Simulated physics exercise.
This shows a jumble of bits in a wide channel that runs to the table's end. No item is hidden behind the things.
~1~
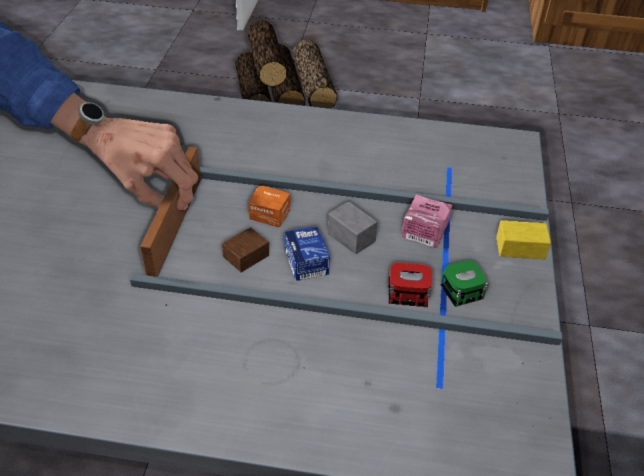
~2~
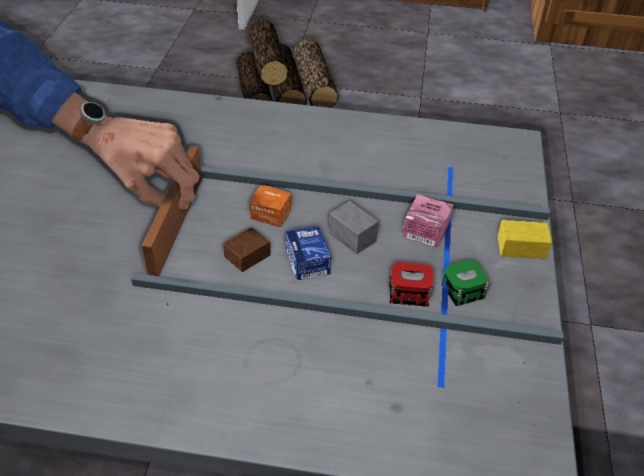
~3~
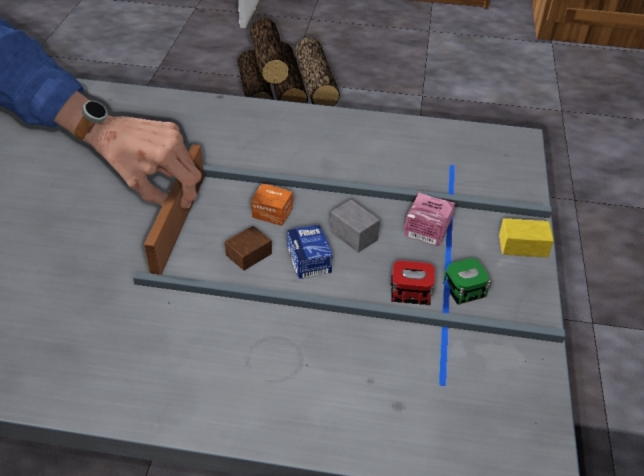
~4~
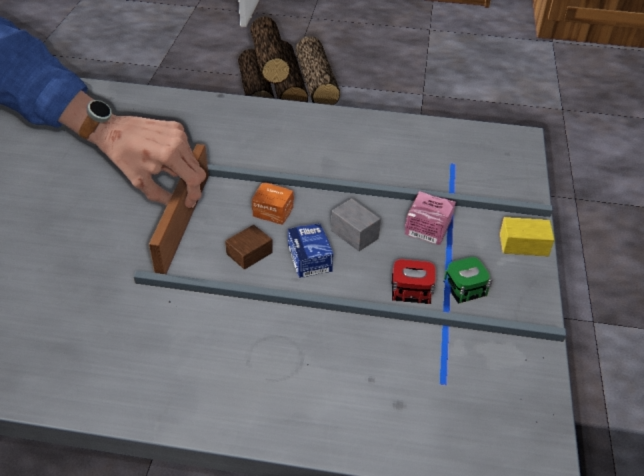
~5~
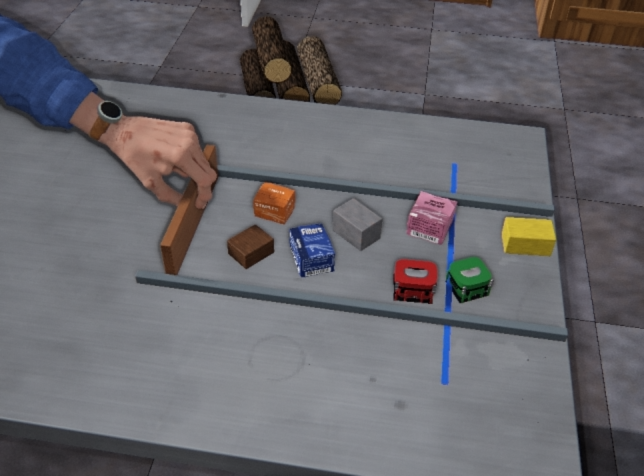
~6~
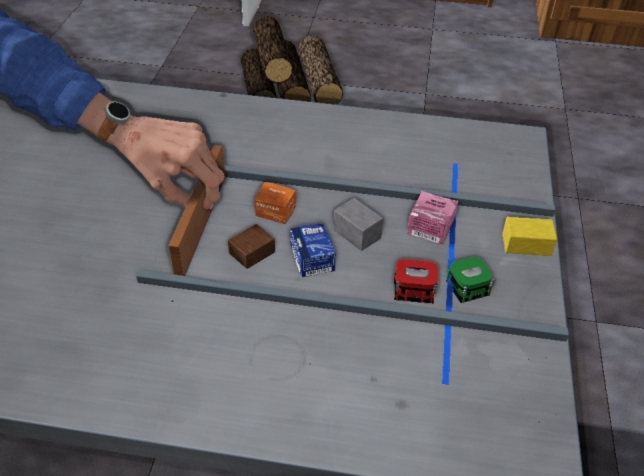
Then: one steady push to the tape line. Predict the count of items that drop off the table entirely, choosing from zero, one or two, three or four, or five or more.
The count that falls off is none.
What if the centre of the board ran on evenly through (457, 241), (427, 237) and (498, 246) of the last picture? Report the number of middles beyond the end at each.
Taking the three positions in turn, the counts come to 0, 0 and 3.
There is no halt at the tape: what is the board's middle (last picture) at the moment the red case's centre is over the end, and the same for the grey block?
(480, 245) and (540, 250), more or less.
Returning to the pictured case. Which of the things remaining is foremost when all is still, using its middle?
The yellow block.
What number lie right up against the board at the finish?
Counting them up gives 3.
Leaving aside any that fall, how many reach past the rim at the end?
As for overhanging, the count is 1.
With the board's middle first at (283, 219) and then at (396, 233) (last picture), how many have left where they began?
At first I count 3, and then 7.
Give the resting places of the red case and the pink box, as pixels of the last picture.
The first sits around (538, 306), while the other sits around (509, 218).
Soon after, none off yet; yellow block at rest near (529, 237); green case at rest near (470, 280); pink box at rest near (432, 218).
Then, none off yet; yellow block at rest near (529, 237); green case moved about its own width near (504, 276); pink box moved about its own width near (475, 214).
At rest, the number that fall off is zero.
